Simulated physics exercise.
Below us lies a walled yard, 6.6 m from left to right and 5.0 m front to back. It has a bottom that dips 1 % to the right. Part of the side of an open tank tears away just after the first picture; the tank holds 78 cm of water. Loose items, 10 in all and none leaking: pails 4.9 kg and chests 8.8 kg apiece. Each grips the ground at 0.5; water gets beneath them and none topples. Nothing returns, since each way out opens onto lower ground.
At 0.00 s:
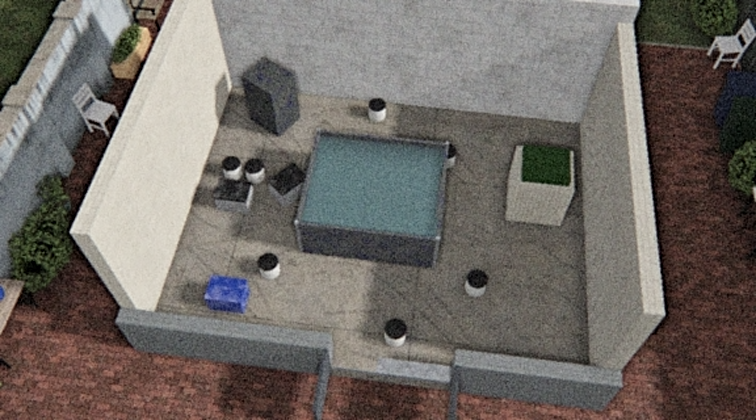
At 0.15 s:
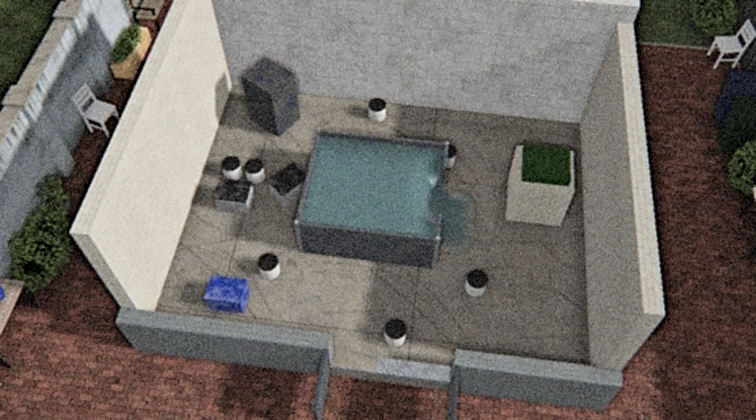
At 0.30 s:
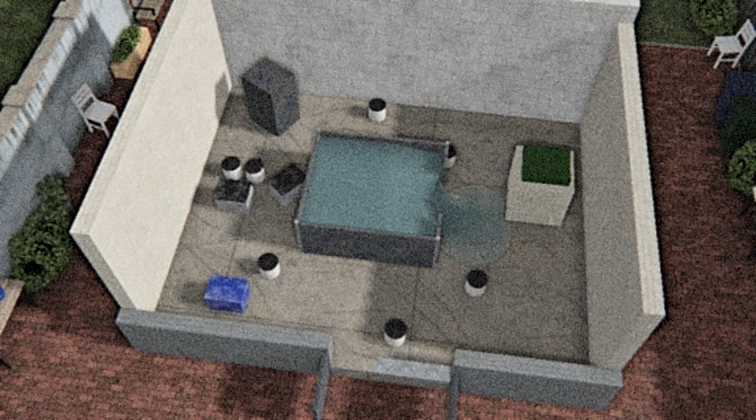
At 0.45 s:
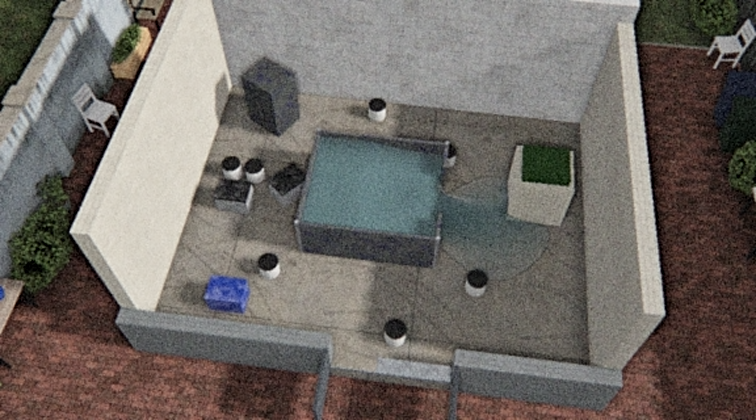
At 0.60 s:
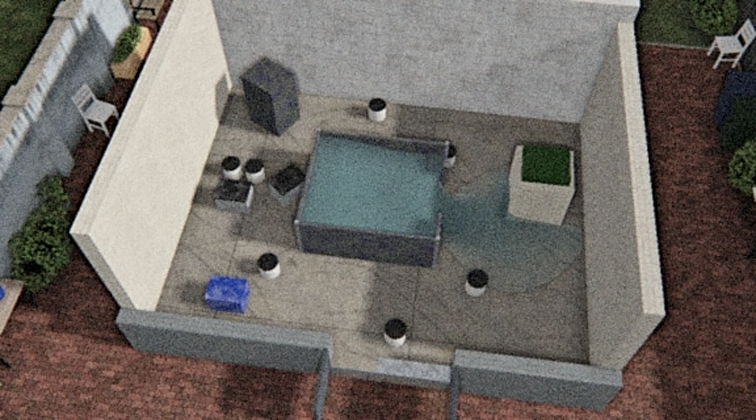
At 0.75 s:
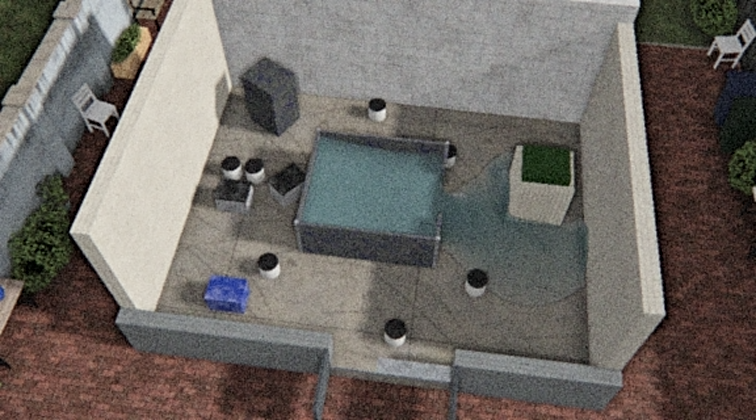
Water pours from the right side of the square tank and spreads rightward across the floor.
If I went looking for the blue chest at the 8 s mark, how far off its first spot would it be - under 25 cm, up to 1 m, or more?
You would find it up to 1 m away.
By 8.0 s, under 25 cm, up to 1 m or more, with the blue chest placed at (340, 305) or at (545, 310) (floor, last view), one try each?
From the first spot it goes a long way, and from the second it goes a long way.
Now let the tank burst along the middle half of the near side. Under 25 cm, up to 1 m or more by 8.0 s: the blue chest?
The answer: The blue chest is taken far off.
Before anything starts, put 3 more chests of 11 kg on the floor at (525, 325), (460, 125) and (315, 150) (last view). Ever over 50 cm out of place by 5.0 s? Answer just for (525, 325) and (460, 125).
Well, the first is higher and the second higher.
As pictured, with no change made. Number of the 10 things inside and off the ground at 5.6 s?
At that point I count 3.
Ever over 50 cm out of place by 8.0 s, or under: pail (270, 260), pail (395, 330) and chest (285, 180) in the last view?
Results in listed order: Exceeds / exceeds / falls short.
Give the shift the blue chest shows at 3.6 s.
Around 0 cm from the start by that time.
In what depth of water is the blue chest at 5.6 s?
The depth there is around 12 cm.
After 1.6 s the blue chest is near (225, 289), 0.0 m from its start, aground; 0 of 10 are out; 0 afloat.
After 3.6 s the blue chest is near (225, 289), 0.0 m from its start, aground; 0 of 10 are out; 0 afloat.
After 5.6 s the blue chest is near (166, 300), 0.9 m from its start, afloat; 0 of 10 are out; 3 afloat.
After 8.0 s the blue chest is near (196, 285), 0.4 m from its start, afloat; 0 of 10 are out; 9 afloat.
